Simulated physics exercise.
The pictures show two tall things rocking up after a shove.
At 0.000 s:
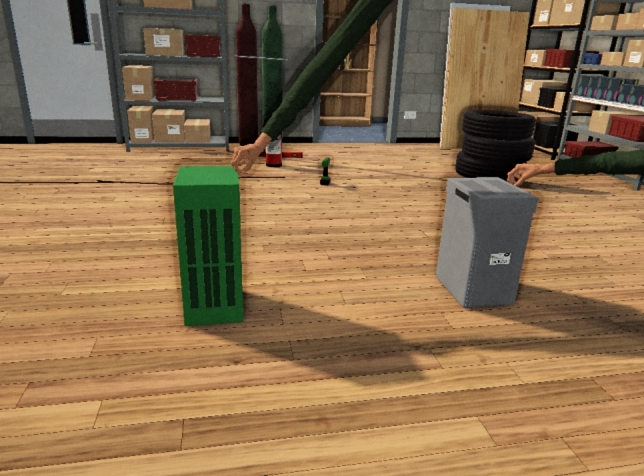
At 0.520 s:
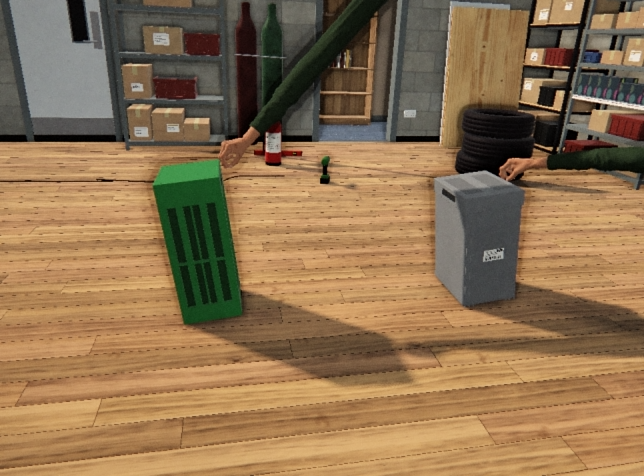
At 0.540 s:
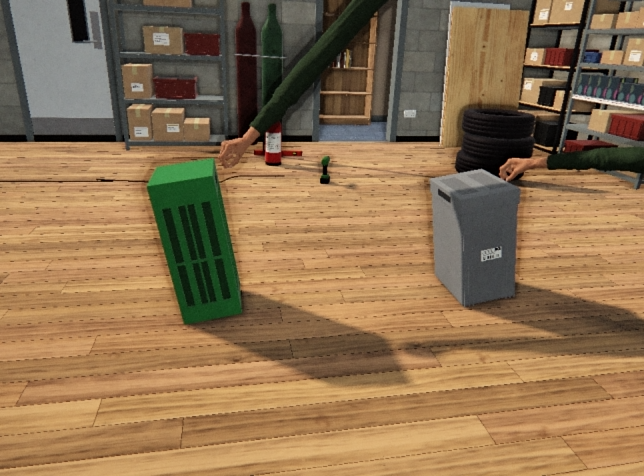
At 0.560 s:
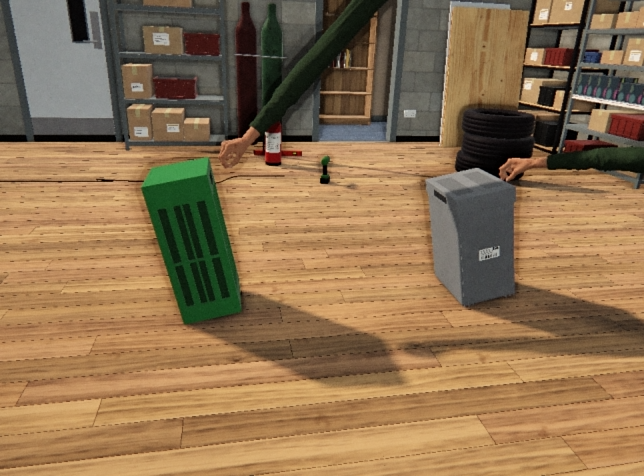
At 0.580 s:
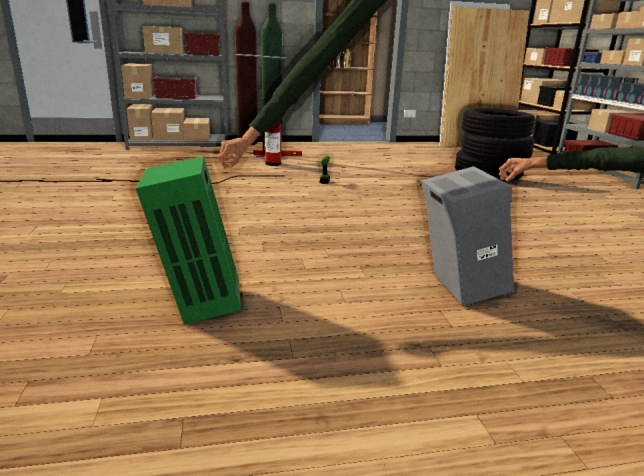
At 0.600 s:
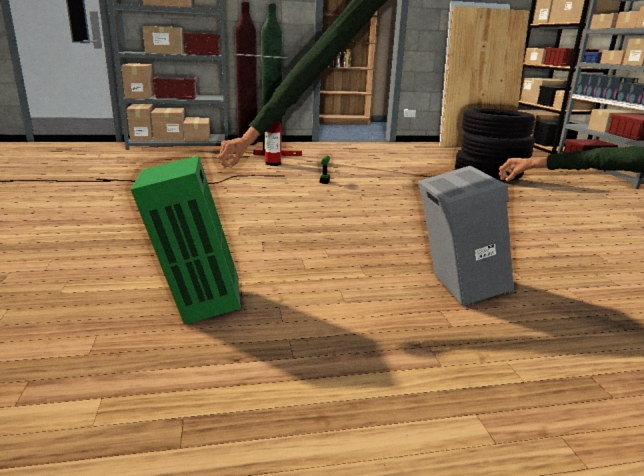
A green crate and a grey tote, standing upright on a wooden floor with an outstretched hand near each, leaned to the left together, quickly at first and then more slowly.
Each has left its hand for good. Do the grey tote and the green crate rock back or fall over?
The grey tote goes down on its side; the green crate goes down on its side.
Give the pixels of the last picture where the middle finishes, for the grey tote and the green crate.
First (398, 269), then (110, 287).
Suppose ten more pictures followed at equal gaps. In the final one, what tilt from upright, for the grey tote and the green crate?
About 30° and 30°.
After 0.82 s, grey tote 33° off upright near (449, 235); green crate 32° off upright near (167, 241).
After 1.02 s, grey tote 54° off upright near (427, 242); green crate 57° off upright near (135, 254).
After 1.16 s, grey tote on its side near (402, 262); green crate on its side near (108, 287).
In the end (1.8 s), the grey tote topples, near (398, 269); the green crate topples, near (110, 287).
